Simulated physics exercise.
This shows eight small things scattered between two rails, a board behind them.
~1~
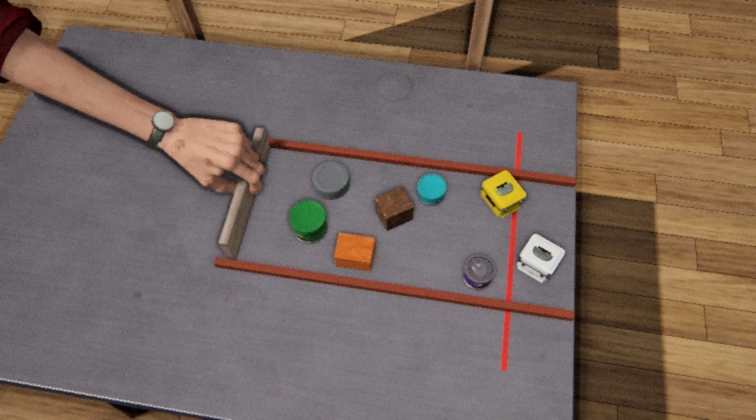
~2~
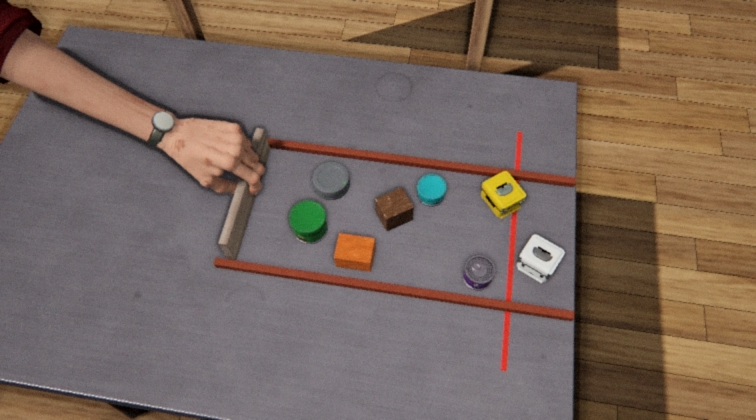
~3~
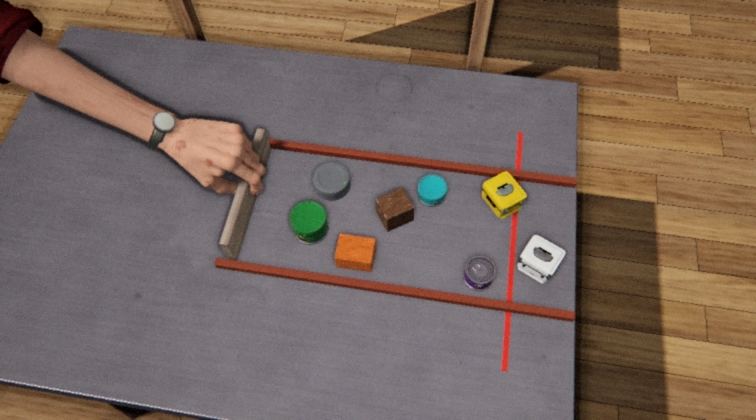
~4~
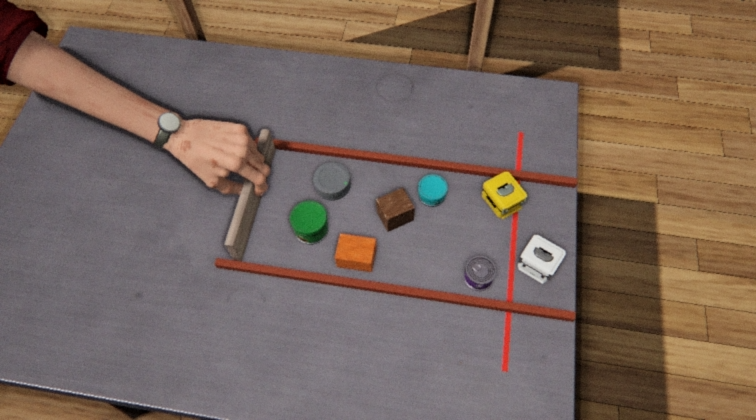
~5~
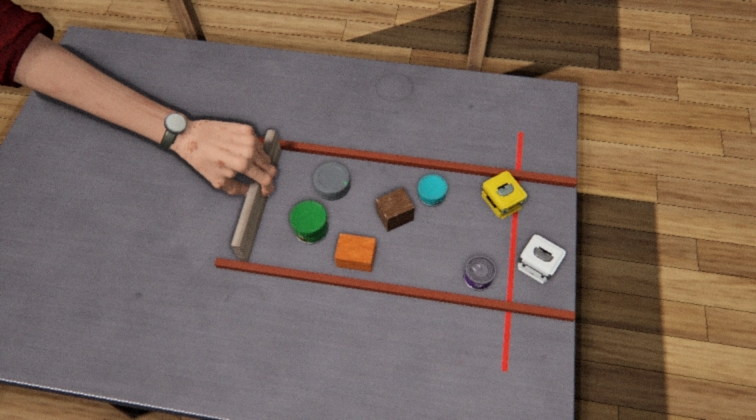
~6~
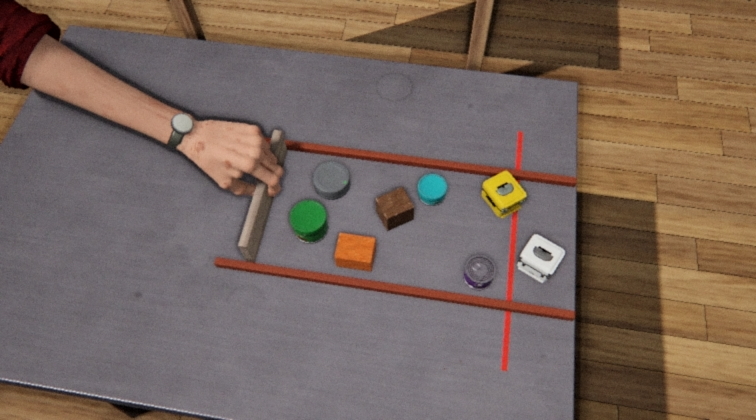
The footage shows a hand holding a board behind eight small objects scattered between two red rails on a grey table. The board stays nearly still at first, then slides slightly right, while the objects show no clear movement.
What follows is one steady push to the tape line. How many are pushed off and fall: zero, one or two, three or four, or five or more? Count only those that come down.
The number that fall off is one or two.
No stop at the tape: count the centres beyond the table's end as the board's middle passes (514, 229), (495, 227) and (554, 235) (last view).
The counts: 1, 0 and 5.
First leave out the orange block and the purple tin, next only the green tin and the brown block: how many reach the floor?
First 1, then 1.
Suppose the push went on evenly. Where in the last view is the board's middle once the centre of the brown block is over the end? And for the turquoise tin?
About (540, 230), and (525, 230) for the other.
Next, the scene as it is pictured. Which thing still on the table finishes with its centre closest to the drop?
The white case.
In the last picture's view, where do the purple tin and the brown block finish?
First (555, 287), then (555, 228).
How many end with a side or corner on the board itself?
In contact: 3.
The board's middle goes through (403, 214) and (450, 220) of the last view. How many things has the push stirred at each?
The counts are 5 and 7.
Early on, none off yet; white case at rest near (540, 259); yellow case at rest near (503, 195); purple tin at rest near (479, 273).
A while later, none off yet; white case at rest near (540, 260); yellow case travelled about its own width near (555, 204); purple tin travelled about its own width near (515, 278).
Finally, the number that fall off is one or two; lost, yellow case.
